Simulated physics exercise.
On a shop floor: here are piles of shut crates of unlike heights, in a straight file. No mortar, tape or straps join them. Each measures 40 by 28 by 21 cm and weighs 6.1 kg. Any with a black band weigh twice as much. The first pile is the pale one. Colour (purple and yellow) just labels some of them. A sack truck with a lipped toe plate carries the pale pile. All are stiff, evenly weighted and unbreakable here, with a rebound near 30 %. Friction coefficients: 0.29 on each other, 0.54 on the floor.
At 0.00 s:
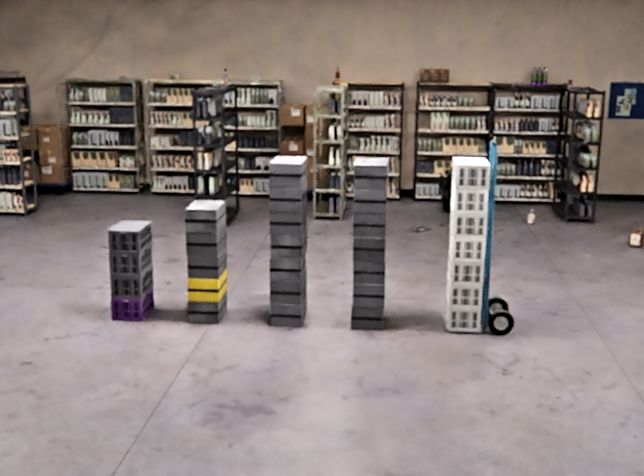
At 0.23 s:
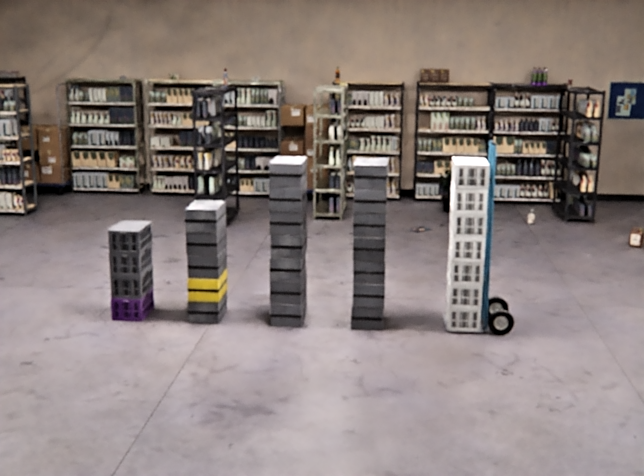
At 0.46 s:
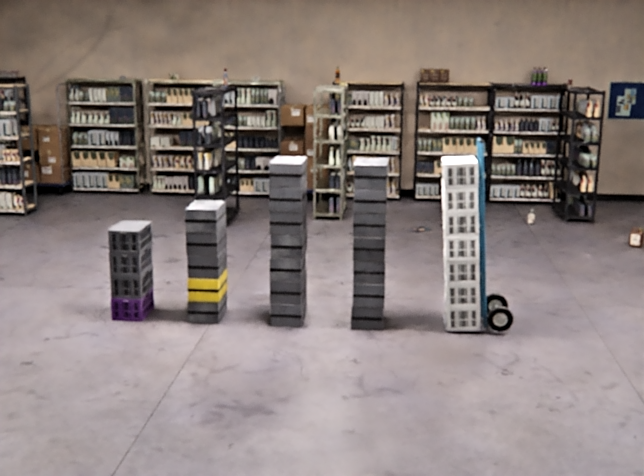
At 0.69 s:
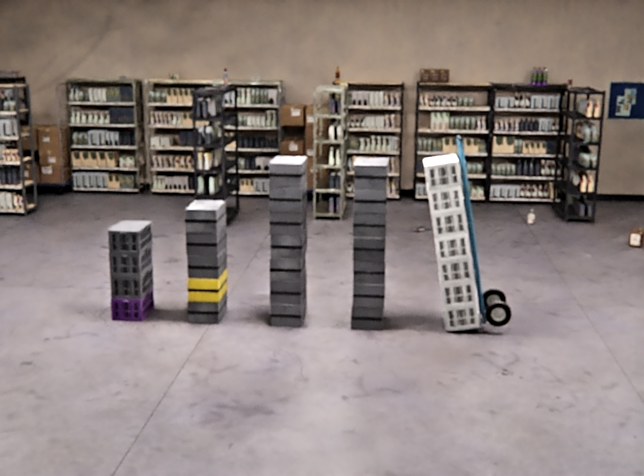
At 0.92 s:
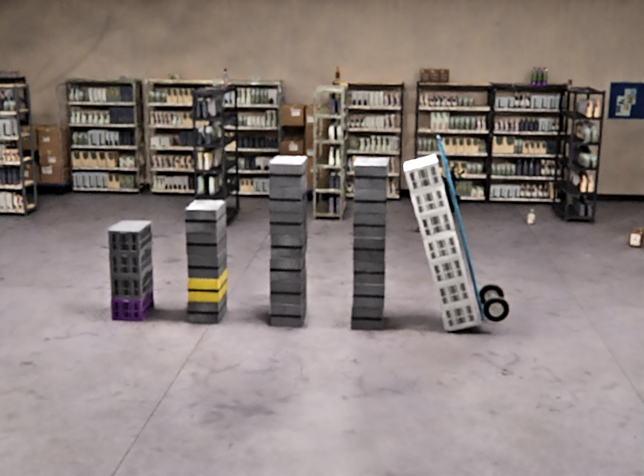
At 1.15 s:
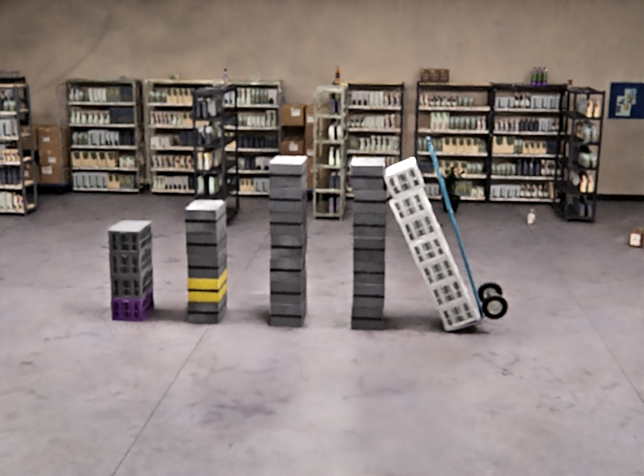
On a shop floor, a sack truck and its tall pale crate pile lean left toward dark piles.
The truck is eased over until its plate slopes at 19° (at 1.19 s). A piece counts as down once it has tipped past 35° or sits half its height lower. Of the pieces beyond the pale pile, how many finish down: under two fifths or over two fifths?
Over two fifths of them.
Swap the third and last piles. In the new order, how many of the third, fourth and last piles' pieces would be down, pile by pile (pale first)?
Then third 3, fourth 2, last 0.
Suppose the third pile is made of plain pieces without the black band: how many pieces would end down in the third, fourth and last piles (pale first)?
Then third 7, fourth 4, last 4.
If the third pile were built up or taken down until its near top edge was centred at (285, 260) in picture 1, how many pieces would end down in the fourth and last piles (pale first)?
In that case fourth 4, last 3.
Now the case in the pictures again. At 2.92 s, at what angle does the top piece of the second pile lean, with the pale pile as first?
Roughly 40° from upright.
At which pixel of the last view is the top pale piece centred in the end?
Near (294, 265).
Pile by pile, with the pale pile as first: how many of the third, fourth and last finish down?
Third 6, fourth 4, last 3.
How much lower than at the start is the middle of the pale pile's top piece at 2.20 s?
Some 20 cm lower.
After 2.20 s, 7 of the pale pile down; none of the 23 other crates down, 6 disturbed.
After 2.92 s, 7 of the pale pile down; 6 of the 23 other crates down.
After 3.40 s, 7 of the pale pile down; 12 of the 23 other crates down; yellow crate 23° from how it stood.
After 4.18 s, 7 of the pale pile down; 19 of the 23 other crates down; yellow crate 42° from how it stood, 15 cm lower; purple crate 6 cm from its place.
In the end (6.2 s), 7 of the pale pile down; 19 of the 23 other crates down; yellow crate 42° from how it stood, 15 cm lower; purple crate 7 cm from its place. That is 83 per cent. From the last view, middles, yellow crate near (166, 298), purple crate near (126, 303).
